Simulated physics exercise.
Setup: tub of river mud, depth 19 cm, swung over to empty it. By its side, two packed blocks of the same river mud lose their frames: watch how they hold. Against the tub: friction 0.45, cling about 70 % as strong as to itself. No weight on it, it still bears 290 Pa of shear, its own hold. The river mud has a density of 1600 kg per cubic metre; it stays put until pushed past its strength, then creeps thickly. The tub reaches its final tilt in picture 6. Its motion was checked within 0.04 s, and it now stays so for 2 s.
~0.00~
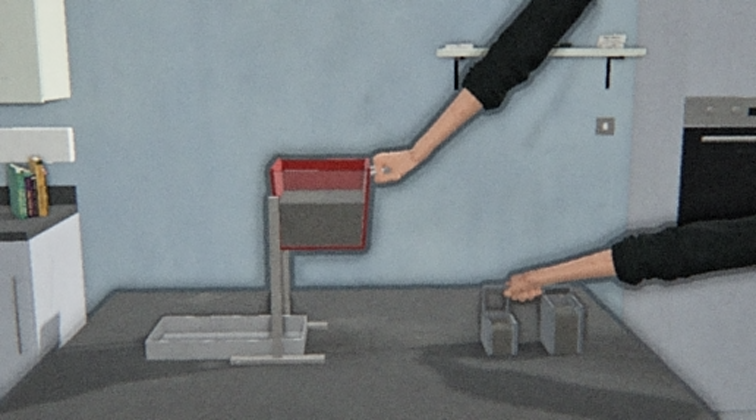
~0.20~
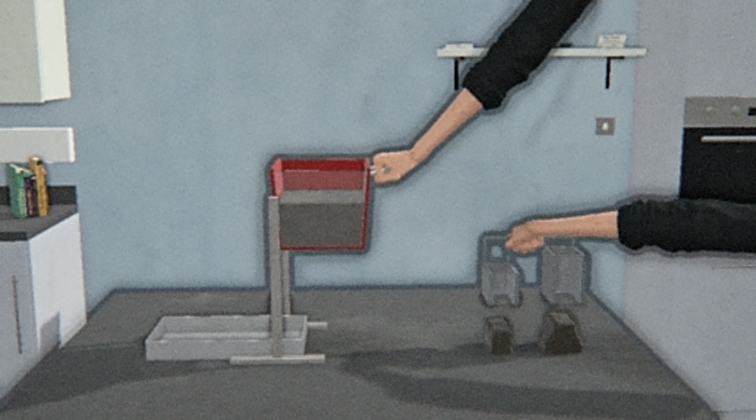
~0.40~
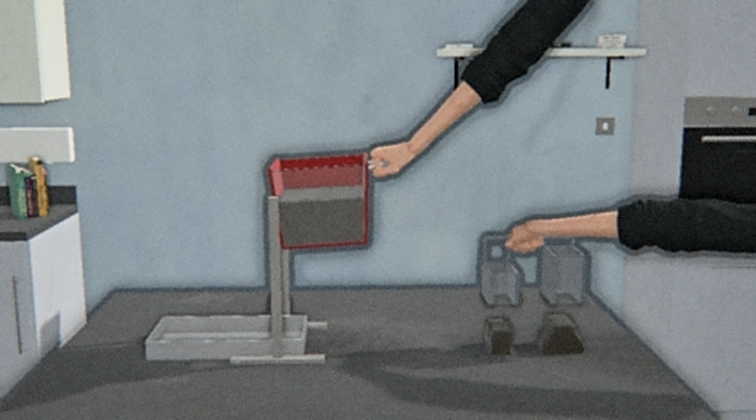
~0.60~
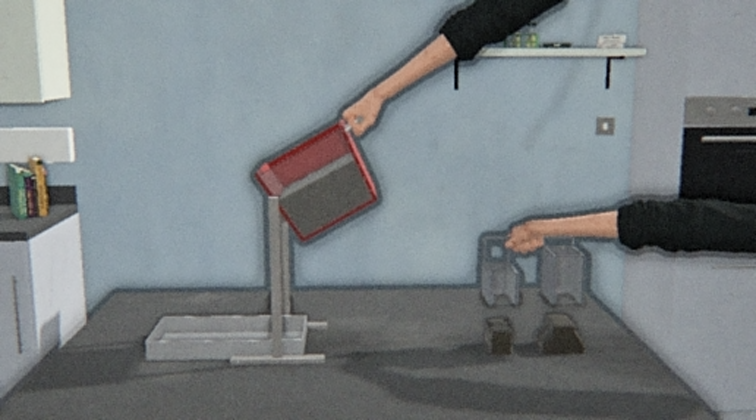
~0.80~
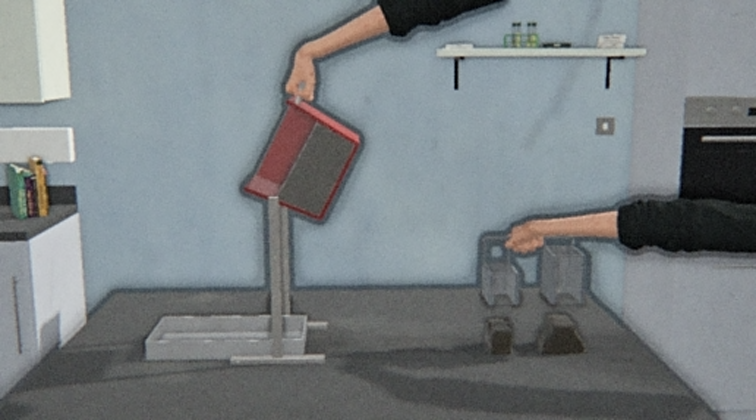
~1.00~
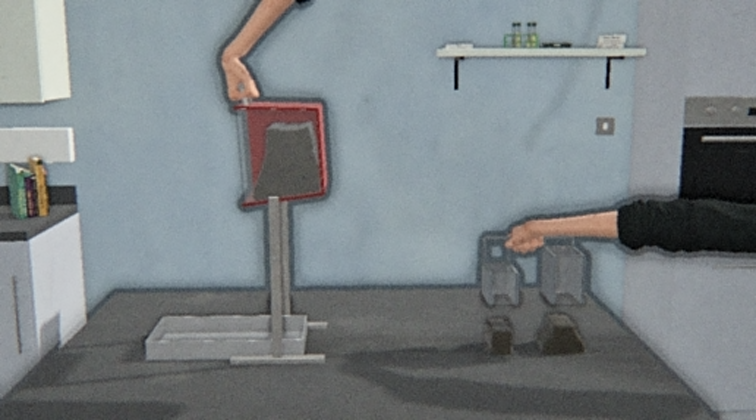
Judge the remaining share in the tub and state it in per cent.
The remaining share is close to 40 %.
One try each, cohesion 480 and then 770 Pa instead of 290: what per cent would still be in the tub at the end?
The answers, in order, are 50 % and 60 %.
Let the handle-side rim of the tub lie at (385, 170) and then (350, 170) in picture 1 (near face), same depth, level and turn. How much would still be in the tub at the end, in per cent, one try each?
Respectively 30 % and 45 %.
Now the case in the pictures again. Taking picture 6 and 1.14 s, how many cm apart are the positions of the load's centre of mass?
Shift: Some 7 cm.
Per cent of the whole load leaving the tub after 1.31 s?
Some 6 per cent.
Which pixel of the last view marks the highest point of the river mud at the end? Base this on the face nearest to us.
Around (297, 175).
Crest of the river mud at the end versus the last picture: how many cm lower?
About 12 cm.
After 1.14 s, the tub is at 93 degrees and holds 82 %.
After 1.31 s, the tub is at 93 degrees and holds 47 %.
After 1.48 s, the tub is at 93 degrees and holds 40 %.
After 1.65 s, the tub is at 93 degrees and holds 40 %.
After 3.00 s, the tub is at 93 degrees and holds 40 %.
